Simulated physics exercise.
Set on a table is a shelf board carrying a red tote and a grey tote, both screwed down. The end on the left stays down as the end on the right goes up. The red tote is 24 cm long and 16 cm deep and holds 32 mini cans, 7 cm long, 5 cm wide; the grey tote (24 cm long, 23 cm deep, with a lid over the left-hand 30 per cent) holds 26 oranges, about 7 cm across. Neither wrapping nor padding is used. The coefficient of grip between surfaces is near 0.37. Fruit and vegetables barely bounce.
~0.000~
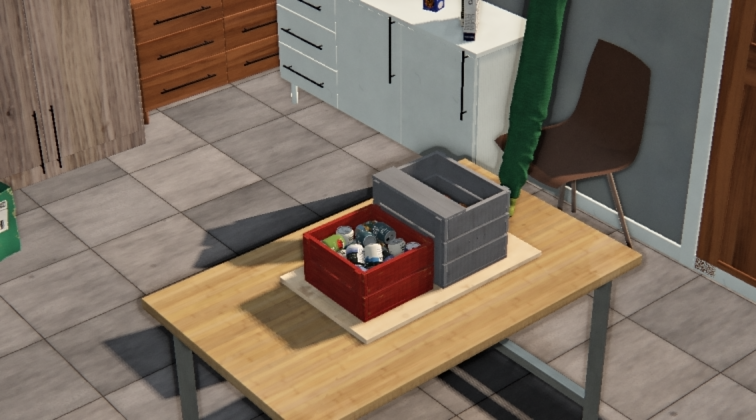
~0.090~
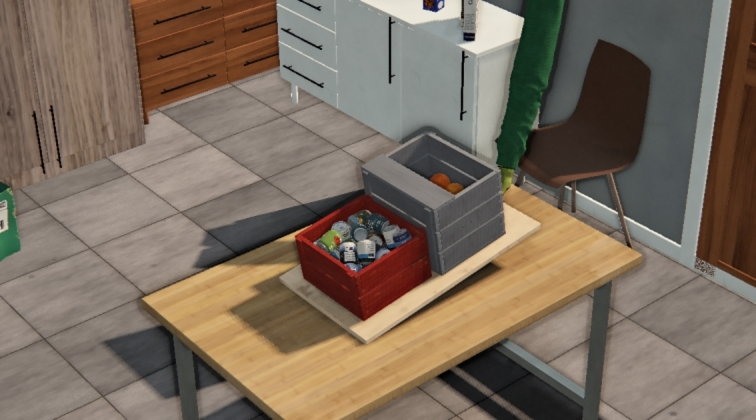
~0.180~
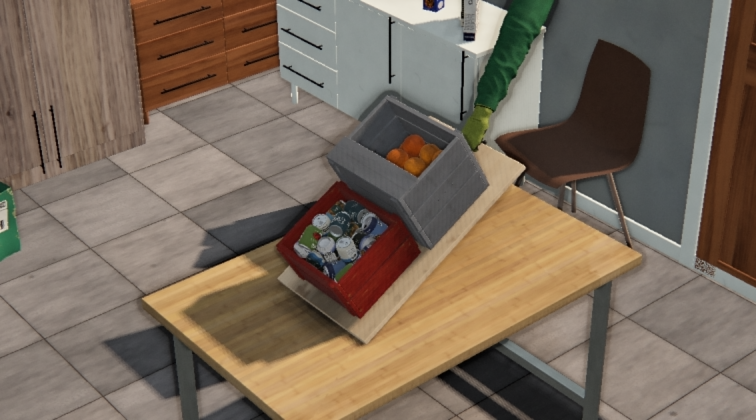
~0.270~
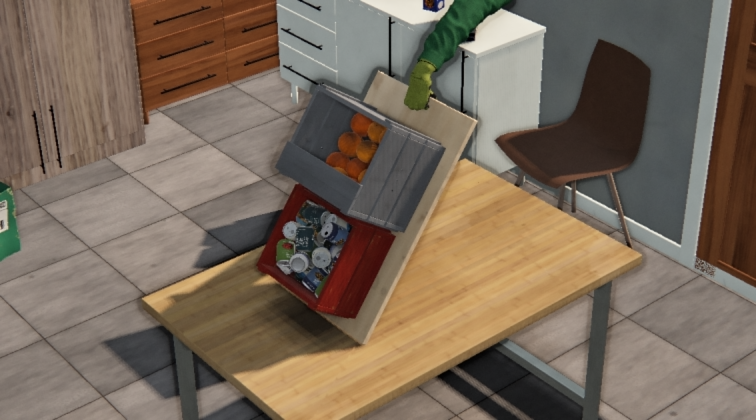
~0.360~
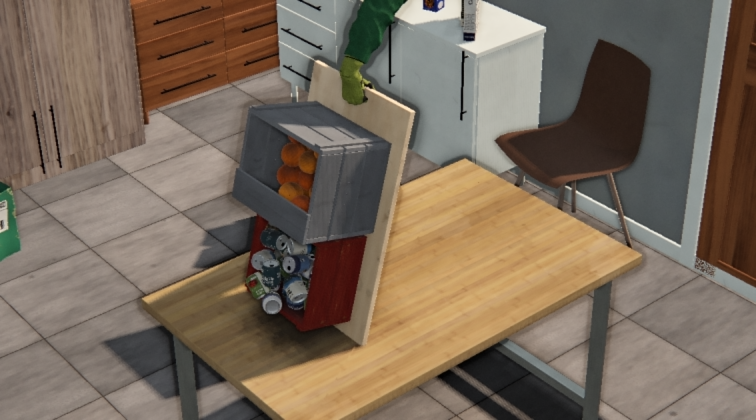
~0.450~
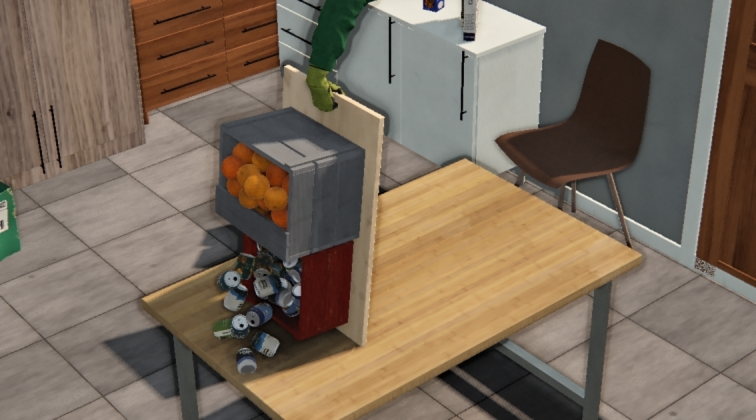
A board carrying a red tote of cans and a grey tote of oranges tilting steeply under a gloved hand, cans spilling onto the table.
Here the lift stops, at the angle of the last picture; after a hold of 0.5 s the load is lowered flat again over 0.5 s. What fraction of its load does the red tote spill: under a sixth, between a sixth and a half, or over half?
Escapees: The majority.
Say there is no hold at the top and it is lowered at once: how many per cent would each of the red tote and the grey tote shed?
That would cost red tote 70 per cent of its load and grey tote 50 per cent.
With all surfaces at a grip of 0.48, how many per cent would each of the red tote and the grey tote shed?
In that case the red tote sheds 70 per cent, while the grey tote sheds 60 per cent.
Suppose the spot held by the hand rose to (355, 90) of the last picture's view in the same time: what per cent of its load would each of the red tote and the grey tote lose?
Red tote 50 %, grey tote 30 %.
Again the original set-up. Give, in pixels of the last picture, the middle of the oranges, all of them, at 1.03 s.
Pixel (228, 302), give or take.
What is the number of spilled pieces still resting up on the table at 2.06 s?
Some 5 in number.
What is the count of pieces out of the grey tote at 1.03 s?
Grey tote: Roughly 14 out by then.
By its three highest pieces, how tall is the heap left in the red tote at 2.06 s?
7 cm or thereabouts.
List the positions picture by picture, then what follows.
In the first frame (places track the rim corner closest to us here), red tote (366, 272); grey tote (447, 219); tipped 0°; all still inside.
Red tote (358, 274); grey tote (436, 209); tipped 9°, in the second frame.
Red tote (338, 284); grey tote (401, 198); tipped 30°, in the third frame.
Red tote (317, 304); grey tote (350, 209); tipped 54°, in the fourth frame.
Red tote (303, 326); grey tote (305, 239); tipped 75°; 2 out, the lowest can at (258, 285), in the fifth frame.
Red tote (300, 336); grey tote (287, 256); tipped 84°; 10 out, the lowest can at (246, 362), in the sixth frame.
After 0.71 s, tilt 84°; the red tote is down by 21 of 32 and the grey tote is down by 12 of 26.
After 1.03 s, tilt 78°; the red tote is down by 22 of 32 and the grey tote is down by 14 of 26.
After 1.48 s, tilt 0°; the red tote is down by 22 of 32 and the grey tote is down by 14 of 26.
When it is over (at 2.06 s), the red tote is down by 22 of 32 and the grey tote is down by 14 of 26. Asked share, 22 of 32, 69 per cent.
